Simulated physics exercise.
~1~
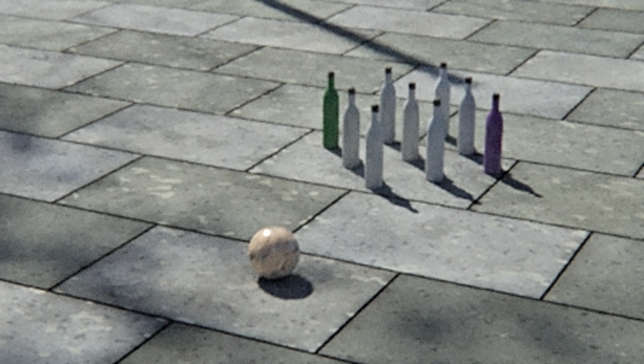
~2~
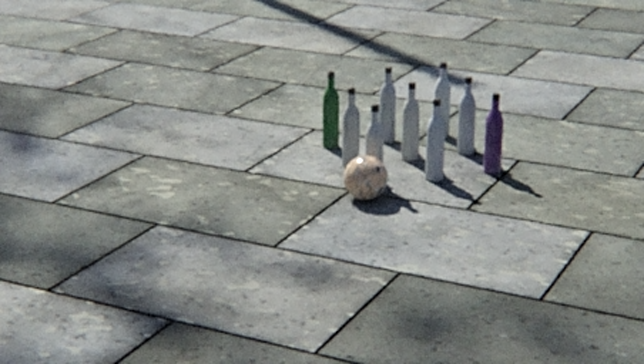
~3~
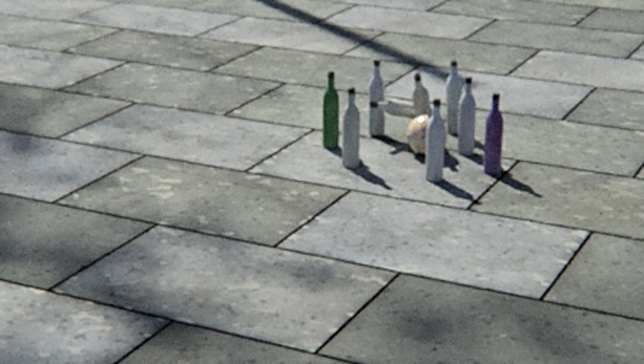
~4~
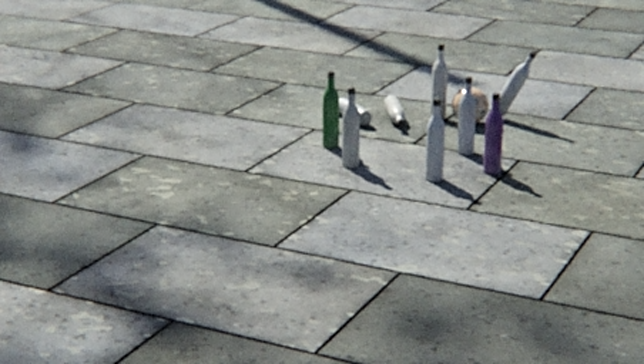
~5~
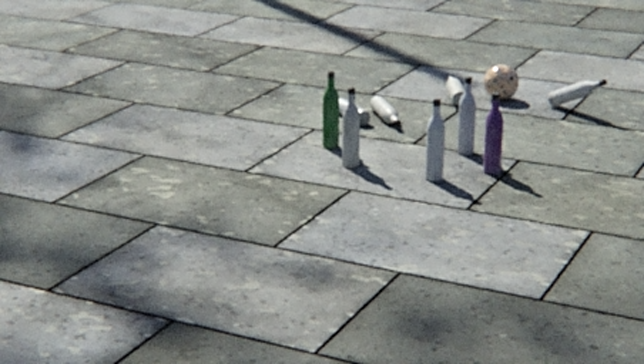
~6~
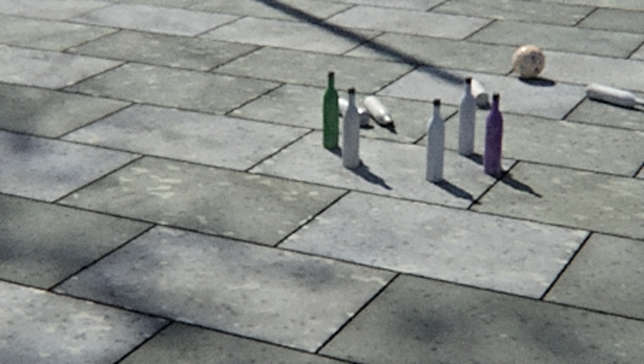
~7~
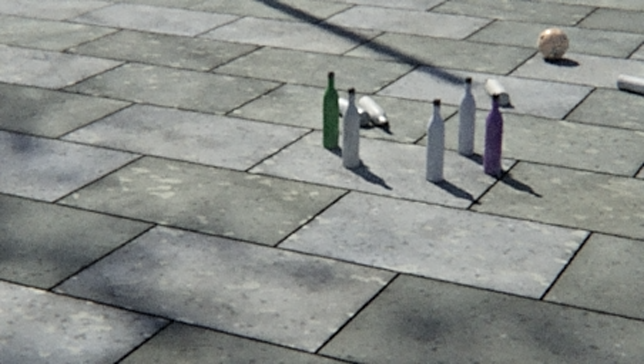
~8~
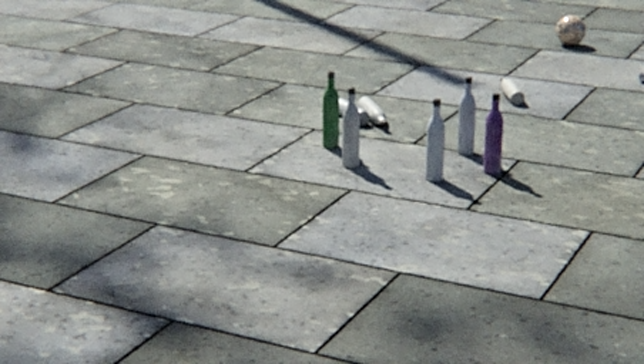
On a sunlit pavement of grey slabs, a stone ball rolled up and to the right into a cluster of standing bottles, knocked four of them over and rolled on beyond them, while the green and purple bottles stayed upright.
